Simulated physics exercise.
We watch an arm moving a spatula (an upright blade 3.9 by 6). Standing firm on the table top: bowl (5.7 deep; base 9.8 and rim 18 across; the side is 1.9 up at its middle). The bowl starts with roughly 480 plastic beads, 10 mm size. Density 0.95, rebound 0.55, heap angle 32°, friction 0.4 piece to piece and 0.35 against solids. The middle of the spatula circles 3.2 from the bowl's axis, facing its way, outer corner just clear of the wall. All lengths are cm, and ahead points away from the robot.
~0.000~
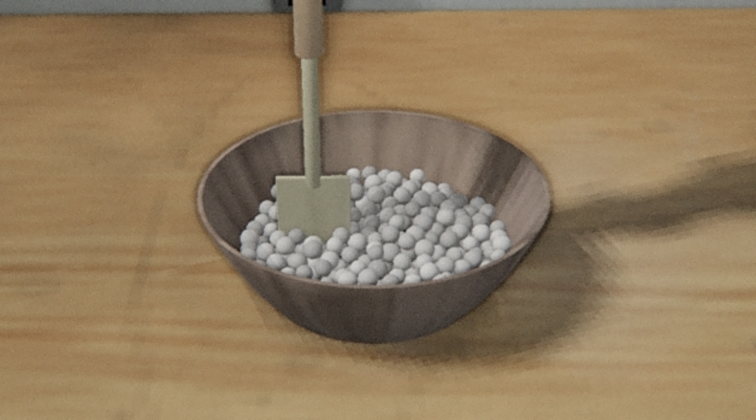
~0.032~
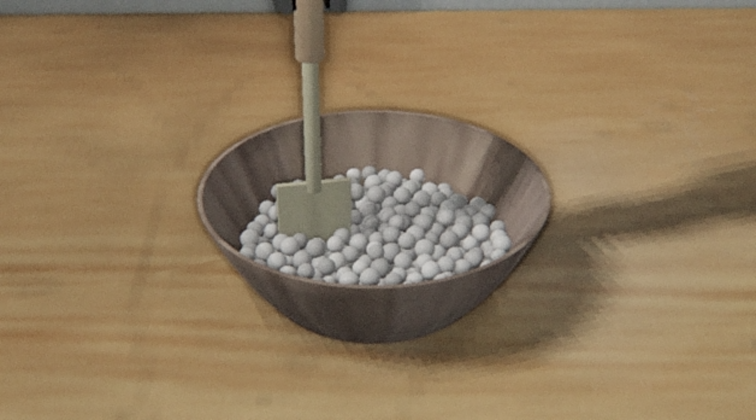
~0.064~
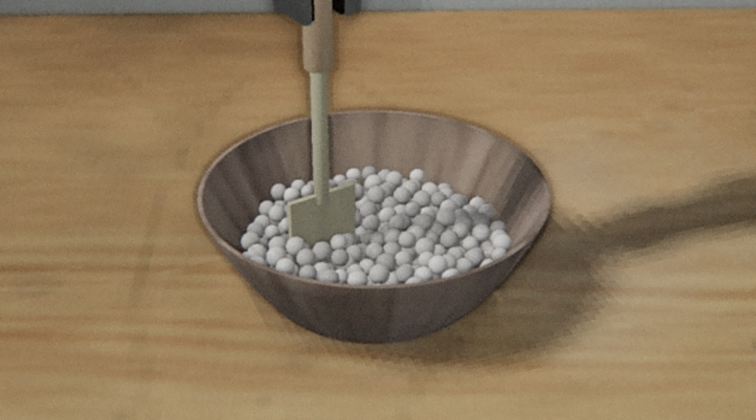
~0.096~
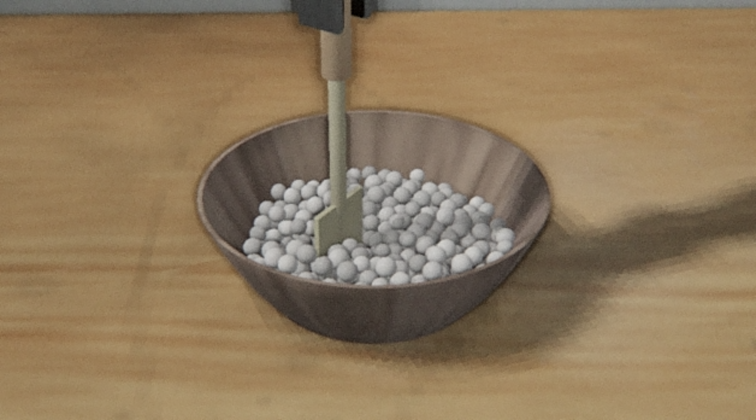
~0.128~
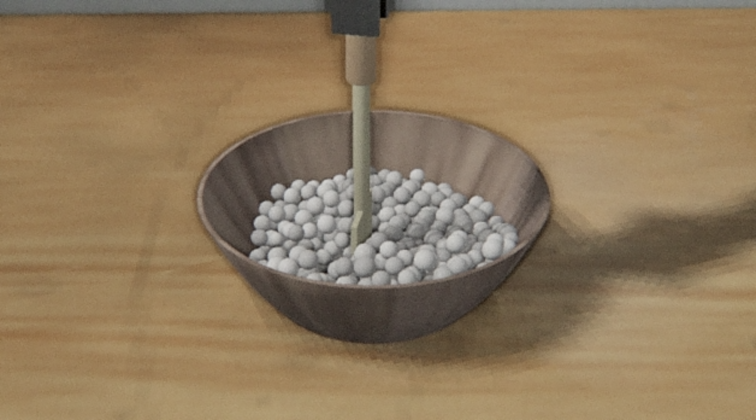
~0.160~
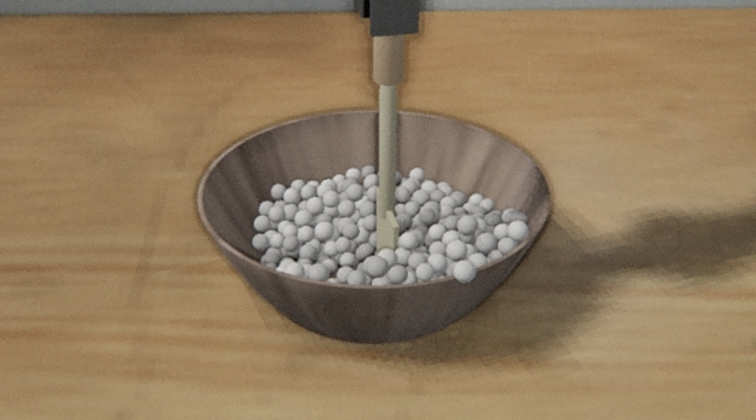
A pale wooden table top with a grey strip behind it is seen from above at an angle, the view staying still. A brown bowl of small white and grey beads sits in the middle, a pale spatula upright in its left side under a dark gripper. The gripper sweeps the spatula rightward through the beads, turning its blade edge-on and nudging them slightly right.
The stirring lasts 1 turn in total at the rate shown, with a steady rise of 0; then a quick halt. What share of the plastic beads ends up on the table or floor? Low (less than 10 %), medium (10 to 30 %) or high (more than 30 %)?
Answer: Low; less than 10 % of the plastic beads finish on the table or floor.
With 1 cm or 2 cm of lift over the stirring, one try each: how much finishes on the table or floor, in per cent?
About 5 and 5 per cent.
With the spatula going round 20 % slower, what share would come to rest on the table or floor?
Then about 0 per cent.
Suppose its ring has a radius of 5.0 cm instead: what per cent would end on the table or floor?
It would be near 20 per cent.
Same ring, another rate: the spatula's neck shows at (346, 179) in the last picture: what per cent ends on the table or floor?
Some 0 per cent.
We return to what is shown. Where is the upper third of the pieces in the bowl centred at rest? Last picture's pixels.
Around (303, 258).
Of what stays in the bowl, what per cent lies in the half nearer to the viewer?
About 60 per cent.
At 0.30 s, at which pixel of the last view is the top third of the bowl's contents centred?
Near (456, 177).
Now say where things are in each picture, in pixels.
In the first frame, spatula neck at (312, 152), 0° round; upper third of the load around (376, 235), from x 250 to 500, top at y 175; 481 in the bowl.
In the second frame, spatula neck at (313, 157), 9° round; upper third of the load around (375, 239), from x 245 to 500, top at y 175.
In the third frame, spatula neck at (321, 167), 32° round; upper third of the load around (375, 251), from x 250 to 500, top at y 175.
In the fourth frame, spatula neck at (338, 176), 55° round; upper third of the load around (385, 256), from x 255 to 505, top at y 175.
In the fifth frame, spatula neck at (362, 181), 78° round; upper third of the load around (401, 260), from x 260 to 510, top at y 175.
In the sixth frame, spatula neck at (388, 181), 101° round; upper third of the load around (428, 253), from x 260 to 520, top at y 175; 480 in the bowl, 1 in flight or on the tool.
By 0.30 s, 199° round, highest piece 7 above the table; 471 in the bowl, 5 on the table or floor, 5 in flight or on the tool.
By 0.43 s, 297° round, highest piece 8 above the table; 458 in the bowl, 15 on the table or floor, 8 in flight or on the tool.
By 0.70 s, 0° round, highest piece 6 above the table; 450 in the bowl, 31 on the table or floor.
By 1.40 s, 0° round, highest piece 5 above the table; 450 in the bowl, 31 on the table or floor.
Final count, 450 in the bowl, 31 on the table or floor. That is 6 % on the table or floor.
